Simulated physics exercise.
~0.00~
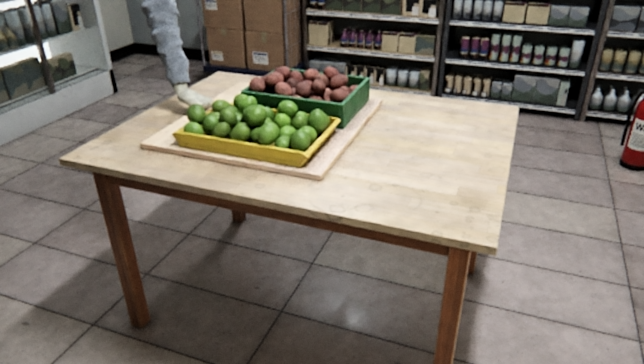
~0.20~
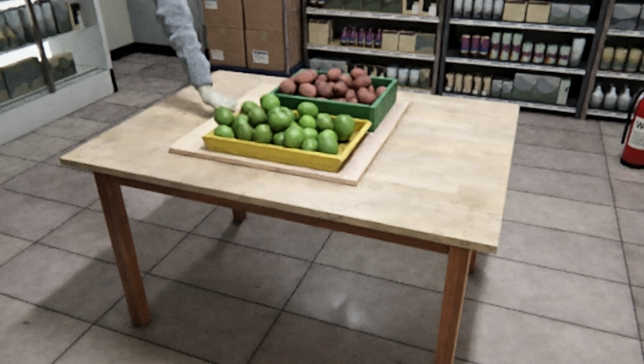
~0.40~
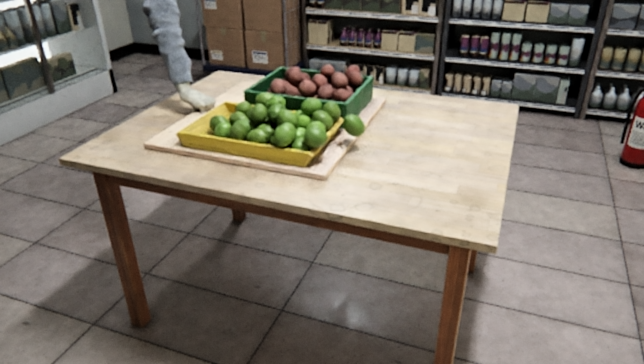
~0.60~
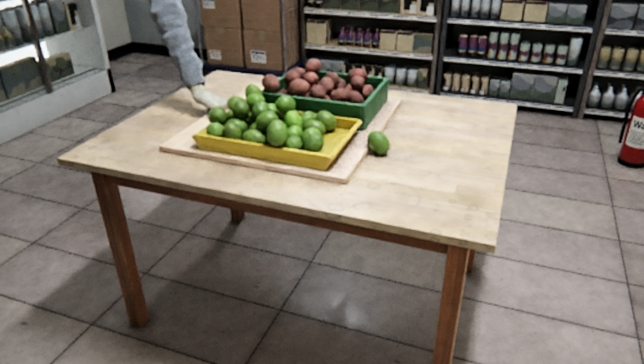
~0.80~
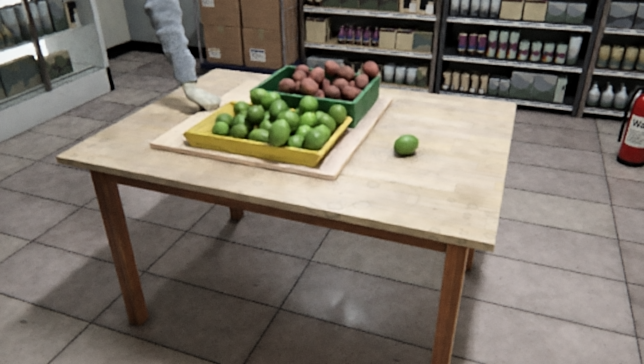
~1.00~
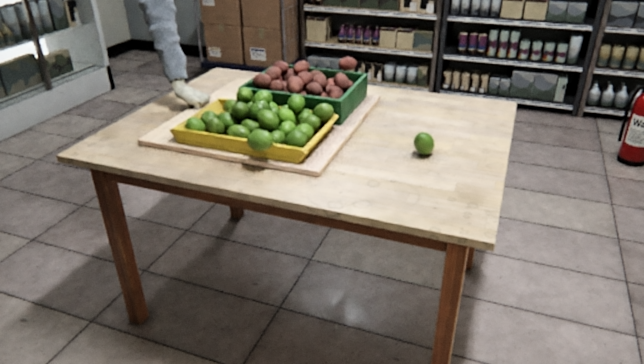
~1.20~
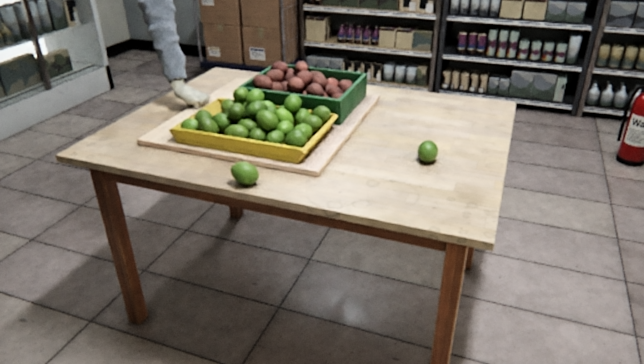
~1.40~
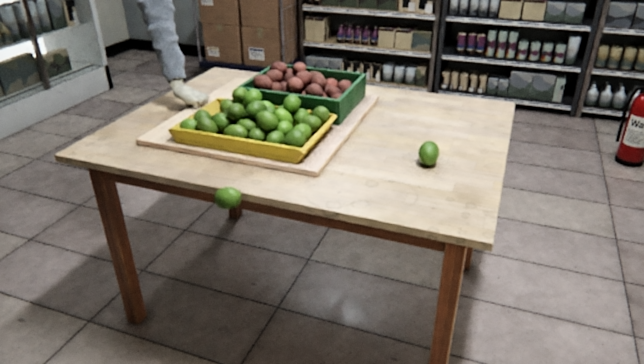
On a shop table, a hand shakes crates of potatoes and limes until two limes escape, one falling off the edge.
